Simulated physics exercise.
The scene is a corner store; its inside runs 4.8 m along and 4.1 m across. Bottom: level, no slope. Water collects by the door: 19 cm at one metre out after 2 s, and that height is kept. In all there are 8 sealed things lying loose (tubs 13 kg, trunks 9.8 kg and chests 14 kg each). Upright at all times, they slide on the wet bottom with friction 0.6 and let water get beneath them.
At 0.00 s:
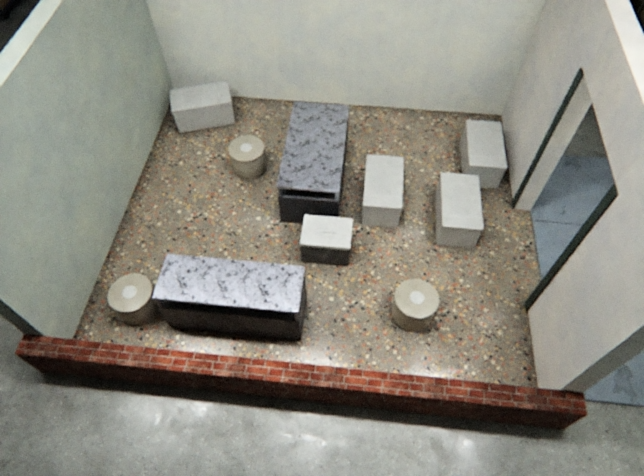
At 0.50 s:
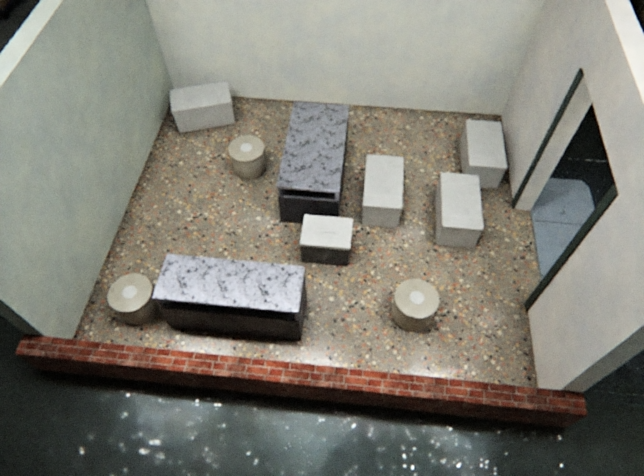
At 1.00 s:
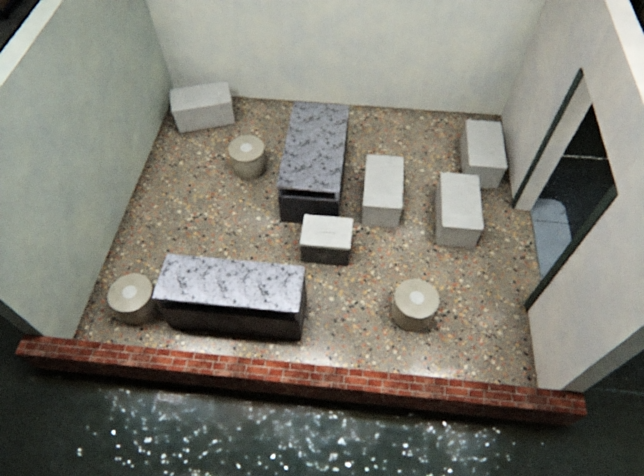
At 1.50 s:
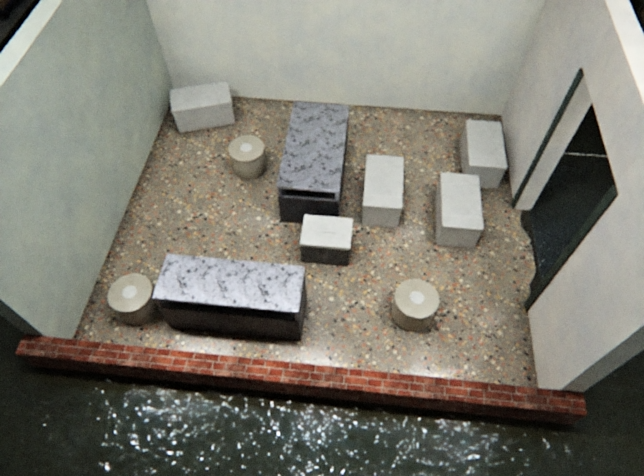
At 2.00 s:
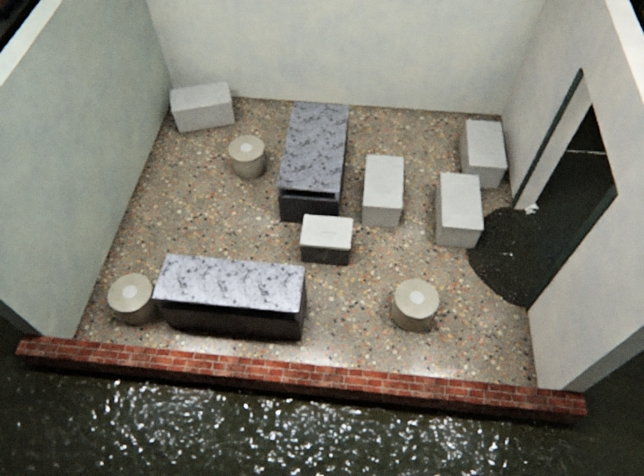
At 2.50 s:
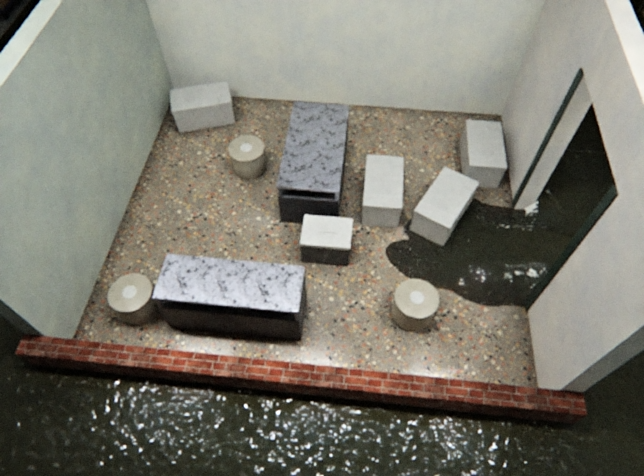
Dark water rises outside the room, spreads in through the doorway, and shifts one block.
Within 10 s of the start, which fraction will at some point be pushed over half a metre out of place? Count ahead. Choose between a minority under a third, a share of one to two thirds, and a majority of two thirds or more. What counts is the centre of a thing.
A share of one to two thirds.
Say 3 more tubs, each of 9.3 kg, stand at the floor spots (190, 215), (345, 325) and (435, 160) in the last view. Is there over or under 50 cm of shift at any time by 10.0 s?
Beyond the limit; within the limit; within the limit.
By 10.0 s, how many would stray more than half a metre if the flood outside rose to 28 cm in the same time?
Under that setup the answer is 8.
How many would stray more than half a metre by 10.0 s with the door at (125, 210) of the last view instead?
Result: 5 of them.
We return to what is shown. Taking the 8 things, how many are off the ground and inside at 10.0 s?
The number is 5.
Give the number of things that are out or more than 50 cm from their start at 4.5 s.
By my tally, 2.
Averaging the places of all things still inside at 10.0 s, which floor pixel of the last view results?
Around (297, 197).
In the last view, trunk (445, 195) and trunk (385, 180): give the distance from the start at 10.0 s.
Shifts: 120 cm / 200 cm.
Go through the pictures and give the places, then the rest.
The first frame shows a trunk at (461, 200) rests on the ground; a tub at (417, 298) rests on the ground; 0.0 m2 under water; 0 of 8 have shifted.
The second frame shows a trunk at (461, 200), on the bottom; a tub at (417, 298), on the bottom; 0.0 m2 under water; 0 of 8 have shifted.
The third frame shows a trunk at (461, 200), on the bottom; a tub at (417, 298) rests on the ground; water covers 0.0 m2; 0 of 8 have shifted.
The fourth frame shows a trunk at (461, 200), on the bottom; a tub at (417, 298) rests on the ground; water covers 0.0 m2; 0 of 8 have shifted.
The fifth frame shows a trunk at (461, 200), on the bottom; a tub at (417, 298) rests on the ground; 0.6 m2 under water; 0 of 8 have shifted.
The sixth frame shows a trunk at (447, 196), on the bottom, 16 cm from its start; a tub at (417, 298), on the bottom; 1.4 m2 under water; 1 of 8 have shifted.
After 3.5 s 1 of 8 are over 50 cm from their spots; 1 afloat.
After 4.5 s 2 of 8 are over 50 cm from their spots; 1 afloat.
After 7.0 s 3 of 8 are over 50 cm from their spots; 1 afloat.
After 10.0 s 4 of 8 are over 50 cm from their spots, and 4 have been at some point; 5 afloat.
